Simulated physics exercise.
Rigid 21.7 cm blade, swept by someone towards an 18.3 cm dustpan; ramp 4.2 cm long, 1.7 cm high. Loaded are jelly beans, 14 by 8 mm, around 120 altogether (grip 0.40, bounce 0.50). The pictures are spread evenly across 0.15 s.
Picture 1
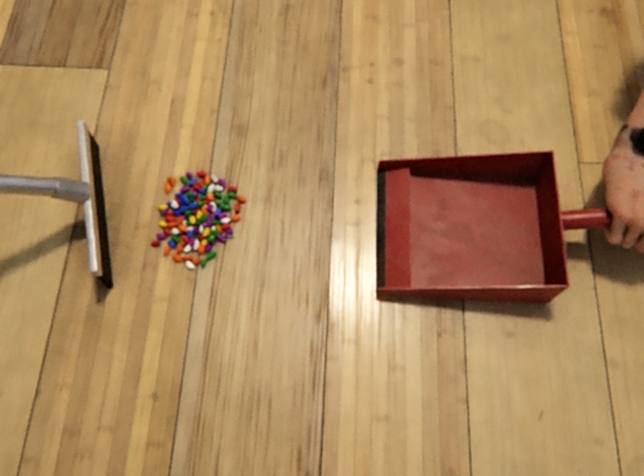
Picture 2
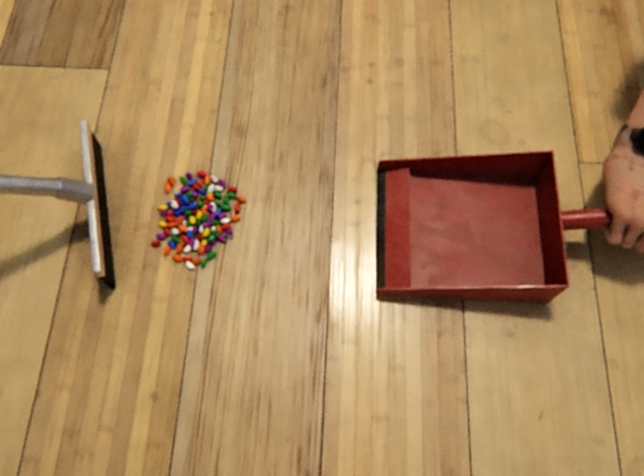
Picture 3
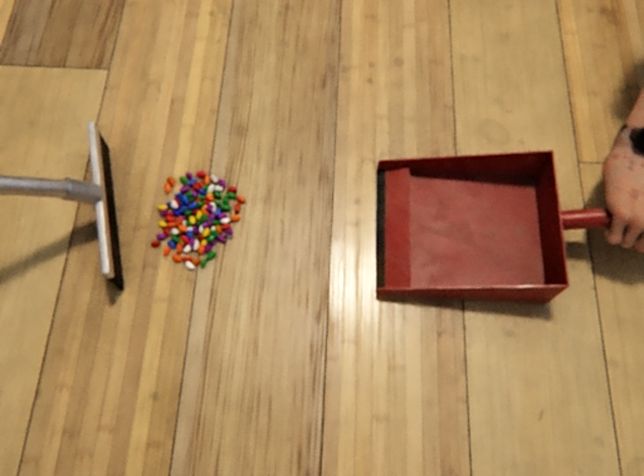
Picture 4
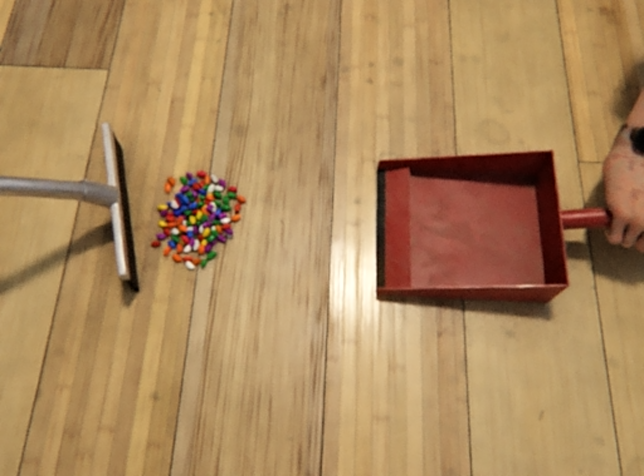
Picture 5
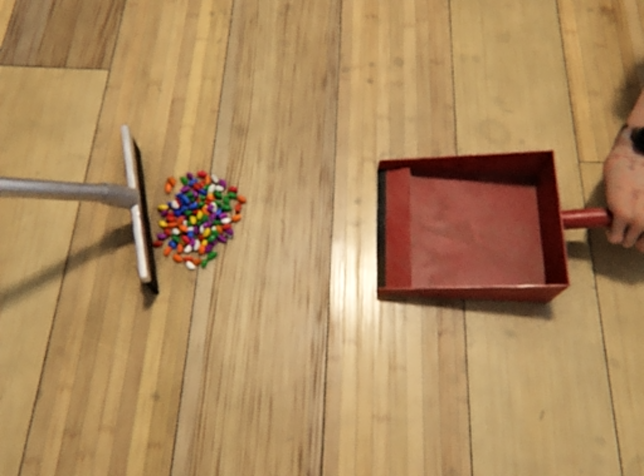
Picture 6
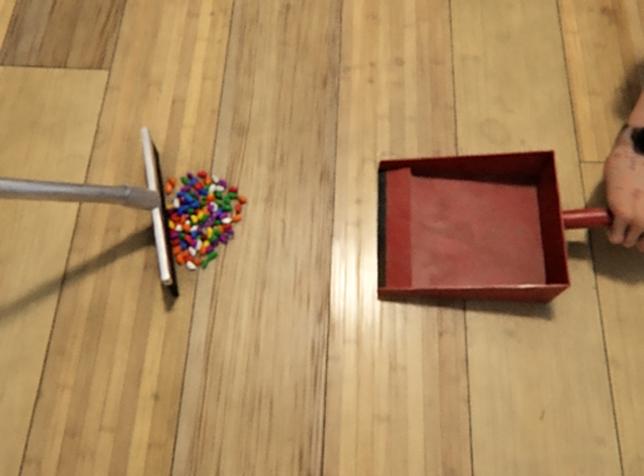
On a light wooden plank floor seen from above, the camera stays still. A small round heap of multicoloured jelly beans lies left of centre, between a straight, narrow blade on a grey handle at the left and an open red dustpan at the right, its handle gripped by a hand. The blade slides steadily rightward, meets the heap and nudges its left edge slightly, while the dustpan stays in place.
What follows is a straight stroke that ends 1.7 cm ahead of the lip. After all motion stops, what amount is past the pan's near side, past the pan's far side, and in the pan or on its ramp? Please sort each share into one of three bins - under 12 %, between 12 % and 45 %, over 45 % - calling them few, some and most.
Near side: Few. Far side: Some. Pan: Some.
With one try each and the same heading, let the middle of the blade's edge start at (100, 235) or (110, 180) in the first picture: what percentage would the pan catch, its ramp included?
Roughly 20 % and 30 %.
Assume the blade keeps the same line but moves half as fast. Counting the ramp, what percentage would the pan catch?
Then around 5 per cent.
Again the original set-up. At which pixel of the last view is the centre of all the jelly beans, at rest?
Once everything settles, the centre is around (375, 210).
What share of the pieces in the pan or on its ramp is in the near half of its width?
About 50 %.
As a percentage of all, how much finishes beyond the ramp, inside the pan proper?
Near 5 per cent, I'd say.
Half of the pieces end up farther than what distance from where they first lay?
Some 24 cm.
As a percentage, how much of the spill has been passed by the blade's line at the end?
Roughly 0 percent of it.
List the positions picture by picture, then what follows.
The first frame shows blade from (97, 272) to (83, 128), moved 0.0 cm, 0 of the pieces shifted so far; middle of the pieces at (196, 212); pan at (473, 234).
The second frame shows blade from (100, 272) to (86, 128), moved 0.4 cm, 0 of the pieces shifted so far; middle of the pieces at (196, 212).
The third frame shows blade from (109, 274) to (94, 129), moved 1.5 cm, 0 of the pieces shifted so far; middle of the pieces at (196, 212).
The fourth frame shows blade from (125, 275) to (108, 131), moved 3.4 cm, 0 of the pieces shifted so far; middle of the pieces at (196, 212).
The fifth frame shows blade from (146, 278) to (127, 133), moved 5.9 cm, 0 of the pieces shifted so far; middle of the pieces at (197, 212).
The sixth frame shows blade from (167, 280) to (147, 135), moved 8.5 cm, 29 of the pieces shifted so far; middle of the pieces at (204, 219); pan at (474, 234).
Then, 0.14 s after the last picture, middle of the blade 16 cm from the lip; 0 % over the lip, far side 5 %, near side 0 %.
Then, 0.24 s after the last picture, middle of the blade 7 cm from the lip; 0 % over the lip, far side 15 %, near side 5 %.
Then, 0.47 s after the last picture, middle of the blade 5 cm from the lip; 25 % over the lip, far side 20 %, near side 5 %.
In the end, near side 0 %, far side 20 %, pan 25 %, in front of the lip or behind the blade 55 %.
